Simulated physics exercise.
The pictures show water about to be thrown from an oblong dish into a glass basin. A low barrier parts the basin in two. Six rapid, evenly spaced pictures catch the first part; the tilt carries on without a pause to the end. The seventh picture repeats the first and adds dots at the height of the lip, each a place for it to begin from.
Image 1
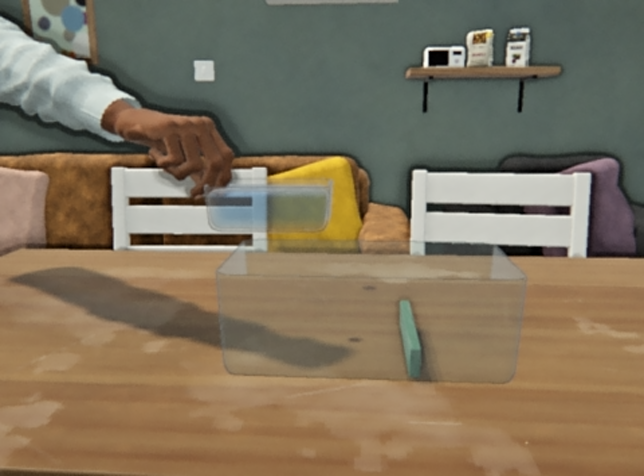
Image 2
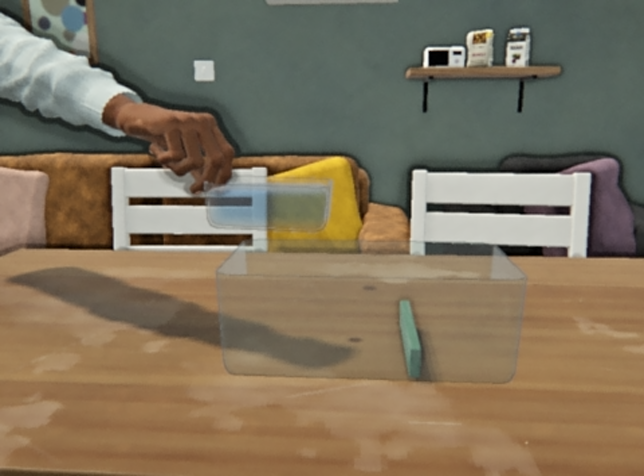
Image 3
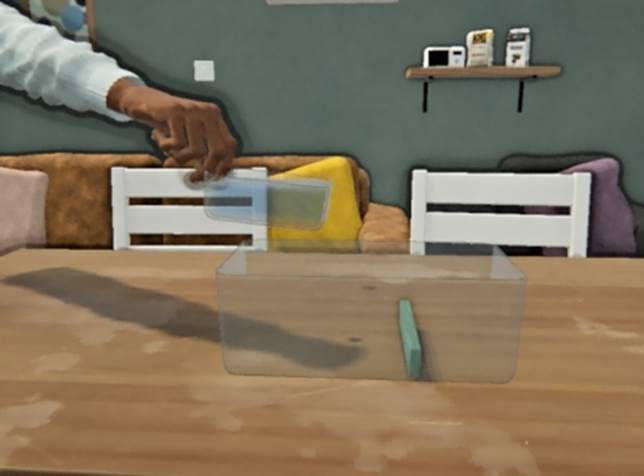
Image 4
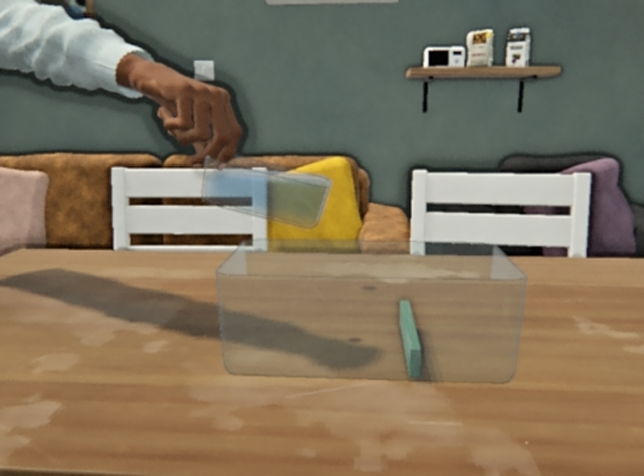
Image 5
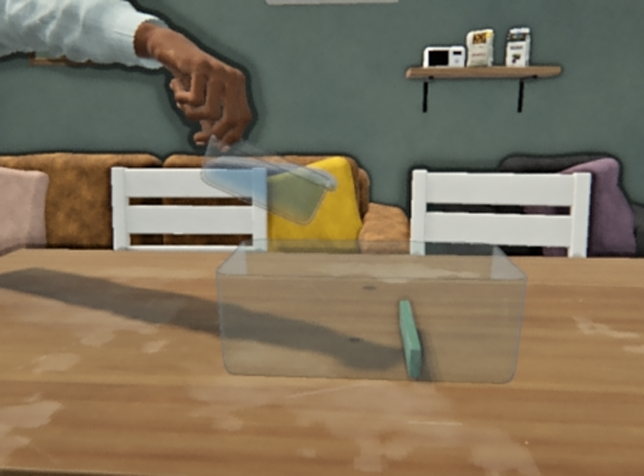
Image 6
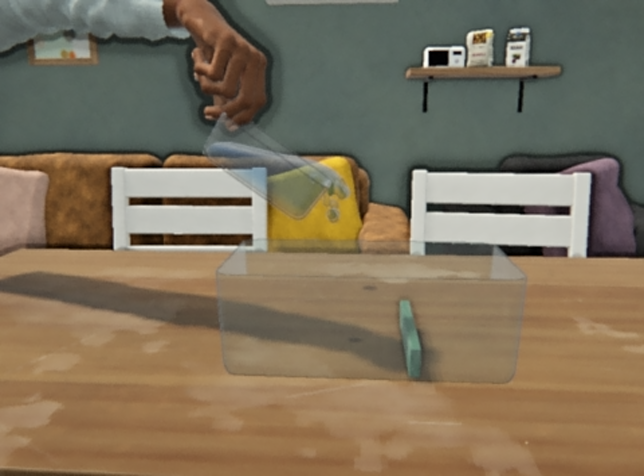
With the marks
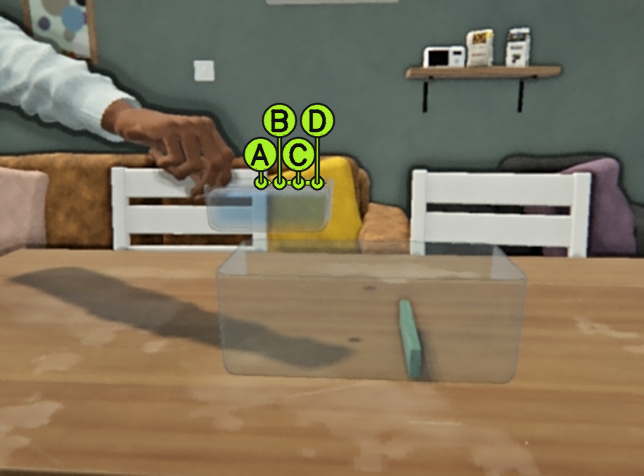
In this clip, a hand above a wooden table holds a clear oblong dish of water beside a glass basin with a low green divider, then gradually tilts it rightward until water runs over its lip.
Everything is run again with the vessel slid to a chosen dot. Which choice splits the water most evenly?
D beats the others.
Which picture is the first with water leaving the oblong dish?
Picture 4.
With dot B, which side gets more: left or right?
The left side.
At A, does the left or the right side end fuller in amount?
More ends on the left.
On the marked copy, A at (261, 182); B at (279, 182); C at (298, 182); D at (317, 182).
If A is chosen, about 85 % ends left of the wall and 13 % right of it; 3 % is lost outside.
If B is chosen, about 87 % ends left of the wall and 11 % right of it.
If C is chosen, about 81 % ends left of the wall and 18 % right of it.
If D is chosen, about 49 % ends left of the wall and 49 % right of it.
